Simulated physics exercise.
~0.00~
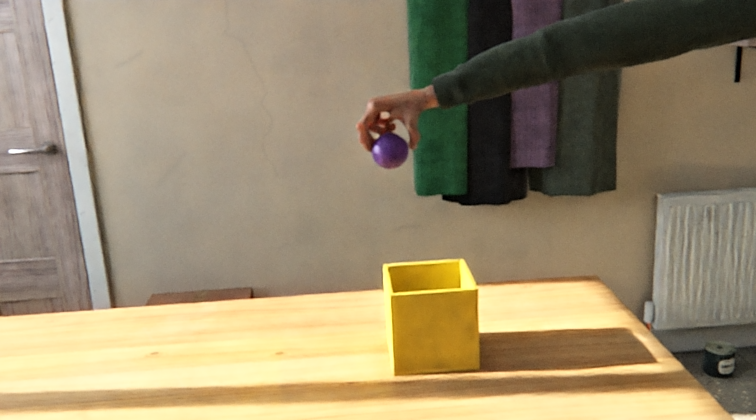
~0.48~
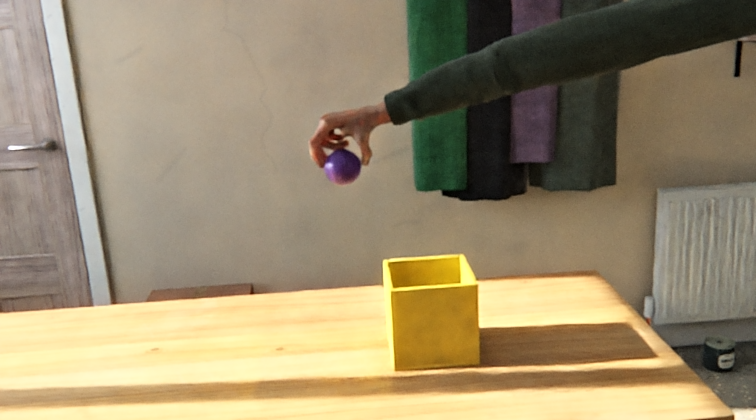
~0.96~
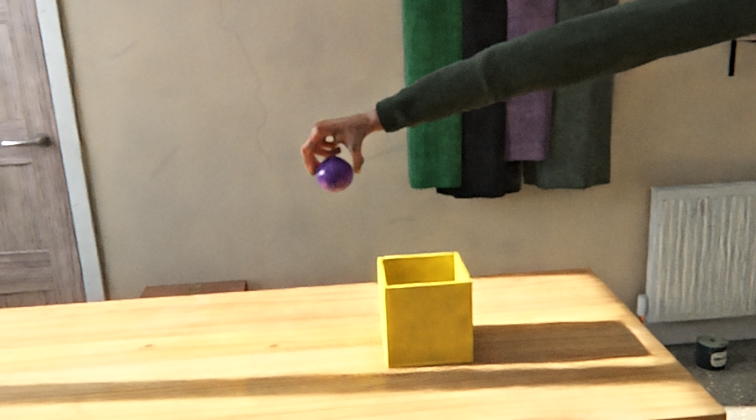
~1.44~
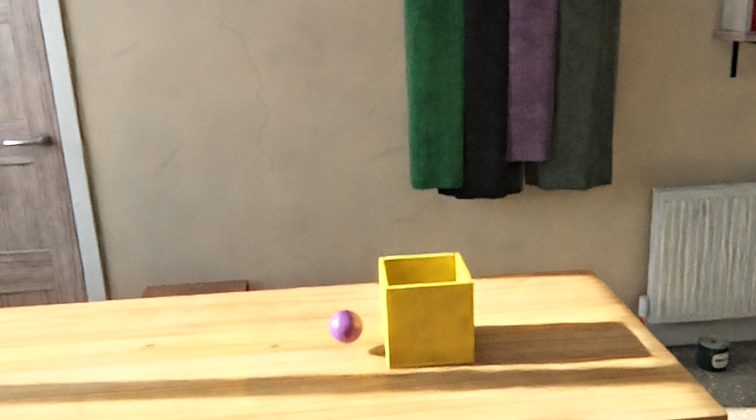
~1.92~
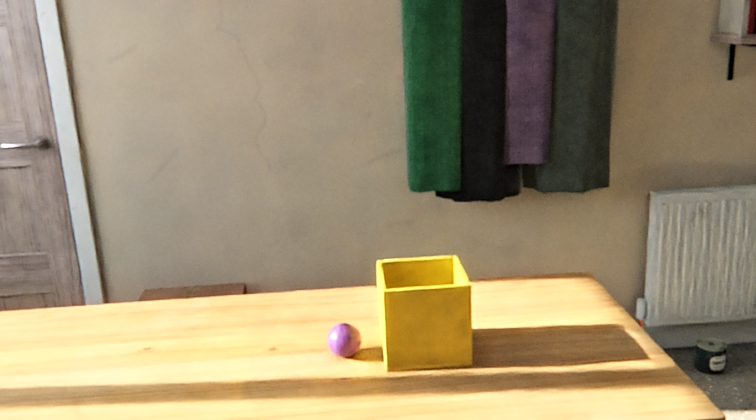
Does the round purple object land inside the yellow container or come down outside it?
The round purple object comes down outside the yellow container, ending up on the table just to its left.
